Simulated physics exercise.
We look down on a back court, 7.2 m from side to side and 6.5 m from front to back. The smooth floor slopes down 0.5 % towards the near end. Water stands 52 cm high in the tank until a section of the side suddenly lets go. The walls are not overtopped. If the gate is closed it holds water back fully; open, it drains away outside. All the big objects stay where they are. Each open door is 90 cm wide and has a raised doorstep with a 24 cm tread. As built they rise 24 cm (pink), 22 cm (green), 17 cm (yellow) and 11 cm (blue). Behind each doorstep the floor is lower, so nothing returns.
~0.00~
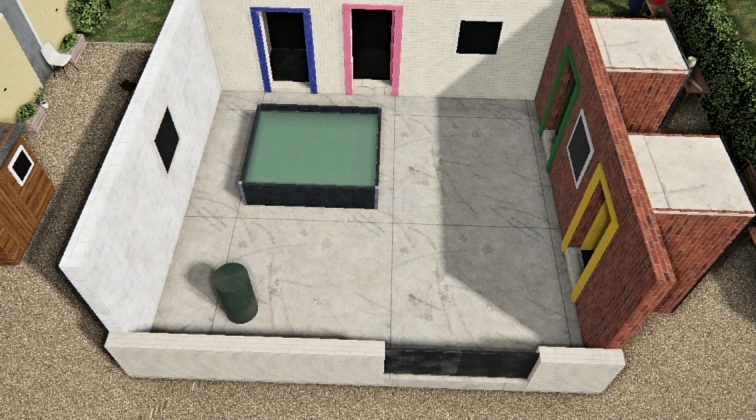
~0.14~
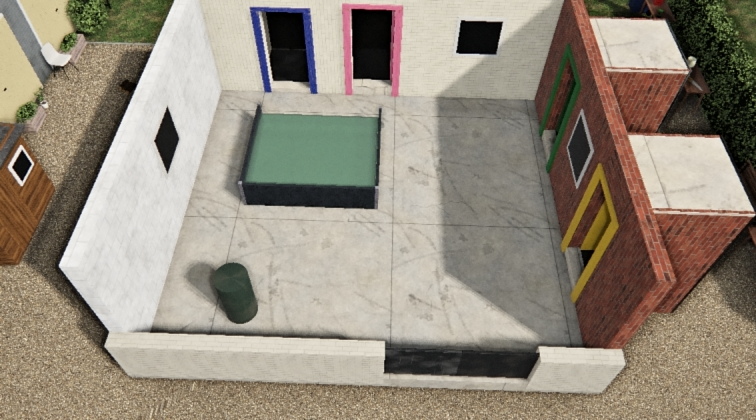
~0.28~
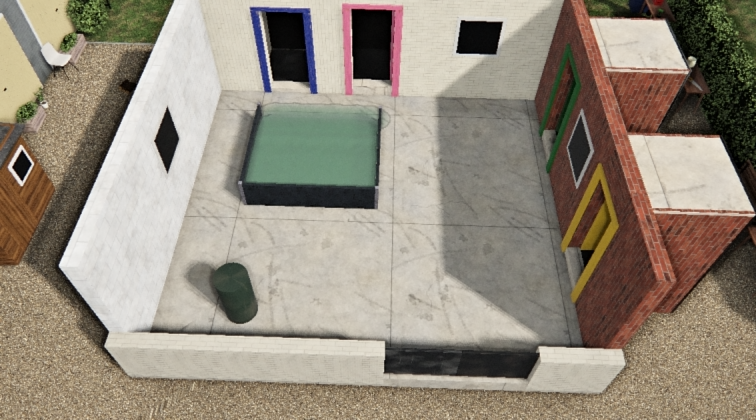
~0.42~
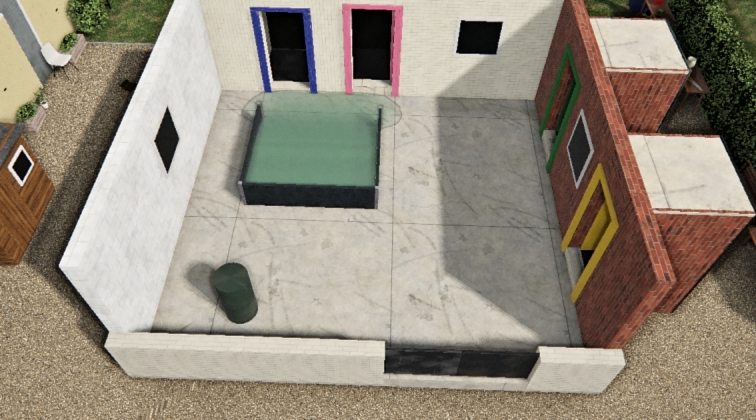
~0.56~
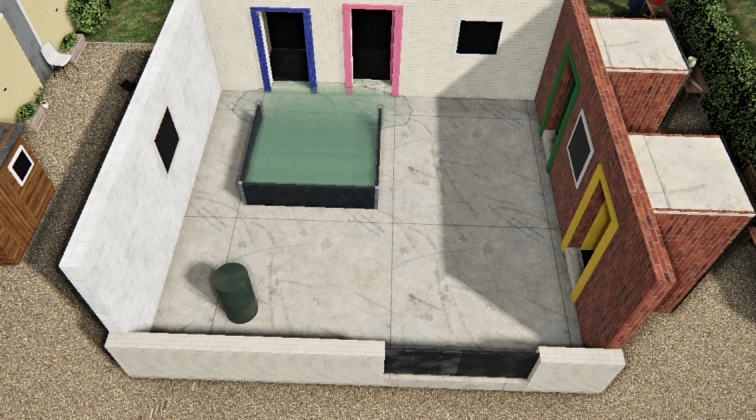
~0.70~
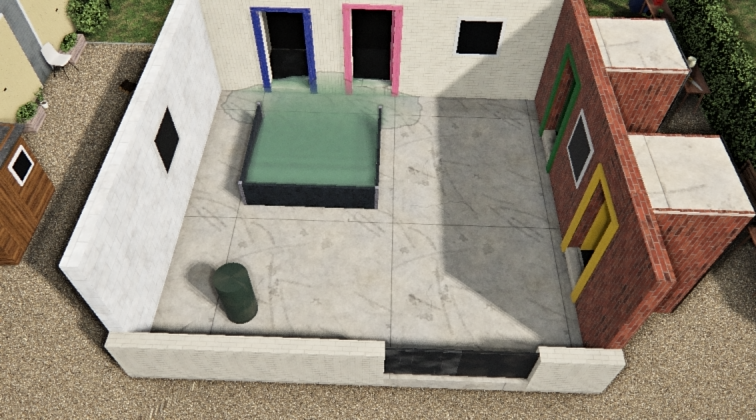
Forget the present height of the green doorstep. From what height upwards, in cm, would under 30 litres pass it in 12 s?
It would have to be roughly 10 cm high.
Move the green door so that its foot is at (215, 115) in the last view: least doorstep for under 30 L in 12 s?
Roughly 19 cm.
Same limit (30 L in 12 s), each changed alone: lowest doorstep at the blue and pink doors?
Roughly 31 cm at blue and 27 cm at pink.
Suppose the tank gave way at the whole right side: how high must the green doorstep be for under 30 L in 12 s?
About 21 cm.
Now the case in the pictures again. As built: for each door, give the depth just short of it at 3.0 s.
In cm: Pink 20, green 16, yellow 0, blue 22.
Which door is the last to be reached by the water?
It is the yellow one.
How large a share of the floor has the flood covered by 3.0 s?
About 35 per cent.
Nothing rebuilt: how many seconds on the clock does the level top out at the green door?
Near 3.2 s.
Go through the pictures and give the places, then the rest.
The first frame shows the tank at (315, 146) is whole and still, 52 cm deep; the green door at (557, 117) is dry.
In the second frame, the front is at a hidden place, 0.2 m from the gap on the far side; 0.5 m2 of floor is wet, 52 cm left at the back.
In the third frame, the front is at a hidden place, 0.6 m from the gap on the far side; 1.7 m2 of floor is wet, 52 cm left at the back.
In the fourth frame, water pours out on the far side and has run 1.1 m, to (272, 92); about 9 cm deep outside, 52 cm at the back.
In the fifth frame, the front is at (288, 83), 1.3 m from the gap on the far side; 3.8 m2 of floor is wet, 52 cm left at the back.
In the sixth frame, water pours out on the far side and has run 1.4 m, to (415, 96); about 13 cm deep outside, 48 cm at the back; 3.2 m in a straight line remain to the green door at (557, 117).
After 1.4 s water covers 15 % of the floor, deepest (39 cm) near (323, 98); it has not reached the green door.
After 3.0 s water covers 35 % of the floor, deepest (32 cm) near (222, 90); 16 cm at the green door, 0 litres in over its 22 cm doorstep.
After 12.0 s water covers 95 % of the floor, deepest (10 cm) near (556, 370); 5 cm at the green door, 0 litres in over its 22 cm doorstep.
At the green door as built, the water arrived by 2.6 s and peaked near 17 cm at 3.2 s.
Run again over the same 12 s with other heights there, 44 litres in over 8.5 cm, 18 litres over 11.5 cm. The limit of 30 litres is kept from about 10 cm up.
